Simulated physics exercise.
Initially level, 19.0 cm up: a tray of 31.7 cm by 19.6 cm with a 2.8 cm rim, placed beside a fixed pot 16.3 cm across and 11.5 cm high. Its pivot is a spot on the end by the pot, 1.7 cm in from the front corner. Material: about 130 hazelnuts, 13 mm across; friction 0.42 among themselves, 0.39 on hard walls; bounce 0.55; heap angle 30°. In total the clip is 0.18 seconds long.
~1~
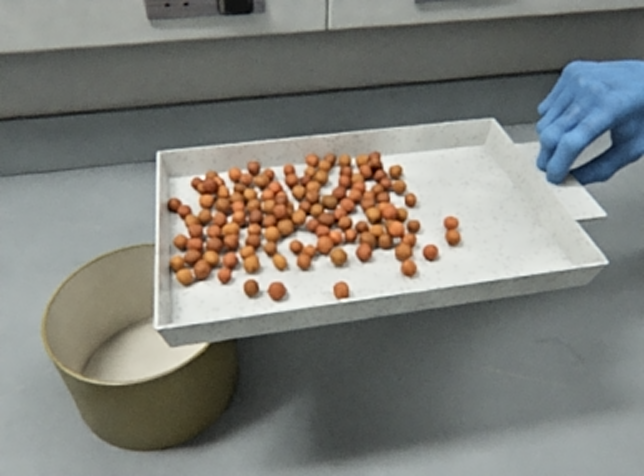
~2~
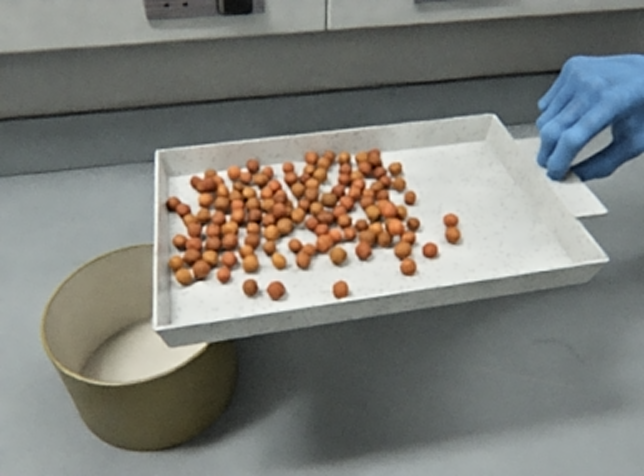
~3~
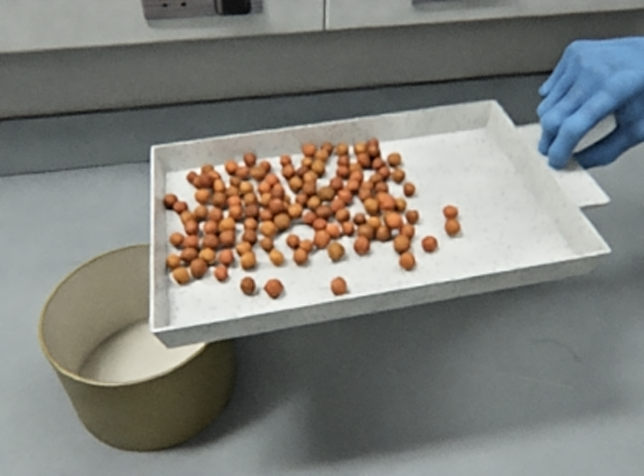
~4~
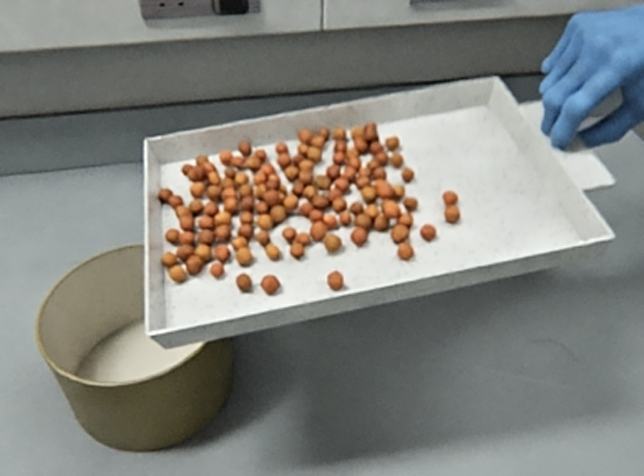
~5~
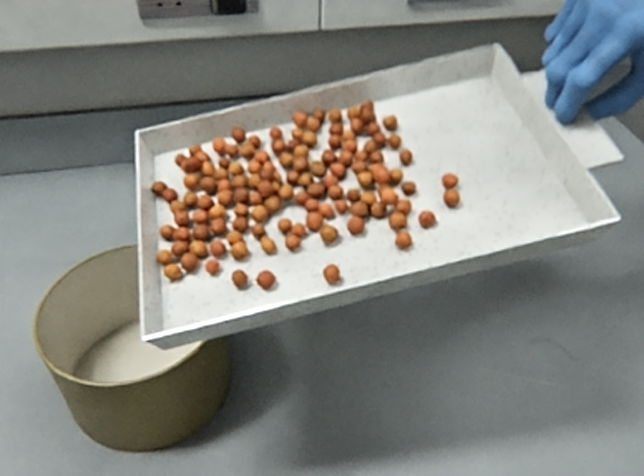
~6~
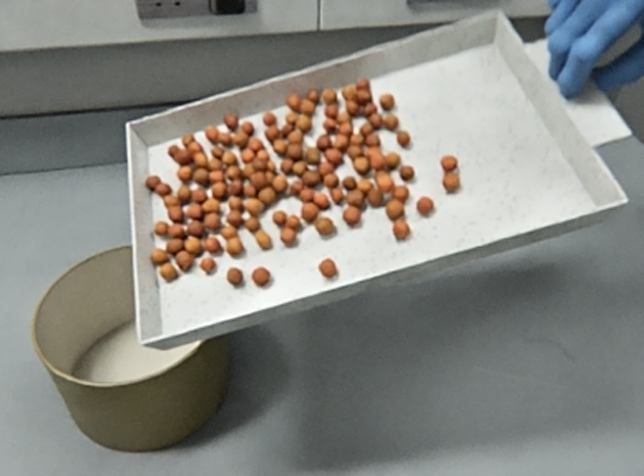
On a grey worktop below pale panels with a dark socket, seen from slightly above, a blue-gloved hand at the right holds the tab of a shallow white tray. Small round orange-brown pieces lie scattered mostly over its left half, above an olive-coloured pot at lower left. The hand raises the tray's right end, slowly then more steeply, while the pieces keep their places on it and the view drifts very slightly.
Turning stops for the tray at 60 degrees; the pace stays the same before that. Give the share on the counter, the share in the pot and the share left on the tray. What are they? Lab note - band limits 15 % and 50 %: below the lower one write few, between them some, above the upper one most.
Counter = some; pot = few; left on the tray = most.
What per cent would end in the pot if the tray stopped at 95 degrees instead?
Roughly 0 %.
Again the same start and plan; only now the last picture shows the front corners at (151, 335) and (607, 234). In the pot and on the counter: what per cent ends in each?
You'd end with pot at 0 and counter at 25.
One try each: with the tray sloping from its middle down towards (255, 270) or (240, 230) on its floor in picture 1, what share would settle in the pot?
Some 5 and 10 per cent.
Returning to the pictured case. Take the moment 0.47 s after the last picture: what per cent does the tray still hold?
Close to 75 in a hundred.
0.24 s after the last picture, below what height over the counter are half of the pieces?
About 28 centimetres.
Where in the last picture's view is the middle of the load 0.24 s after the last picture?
Approximately (193, 208) in the last picture.
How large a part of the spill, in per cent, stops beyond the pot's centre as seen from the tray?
Roughly 80 percent of the spill.
Then, 0.15 s after the last picture, tilt 42 degrees; the tray holds 100 %, the pot 0 %.
Then, 0.24 s after the last picture, tilt 55 degrees; the tray holds 100 %, the pot 0 %.
Then, 0.47 s after the last picture, tilt 60 degrees; the tray holds 75 %, the pot 0 %.
In the end, counter 35 %, pot 0 %, tray 65 %.
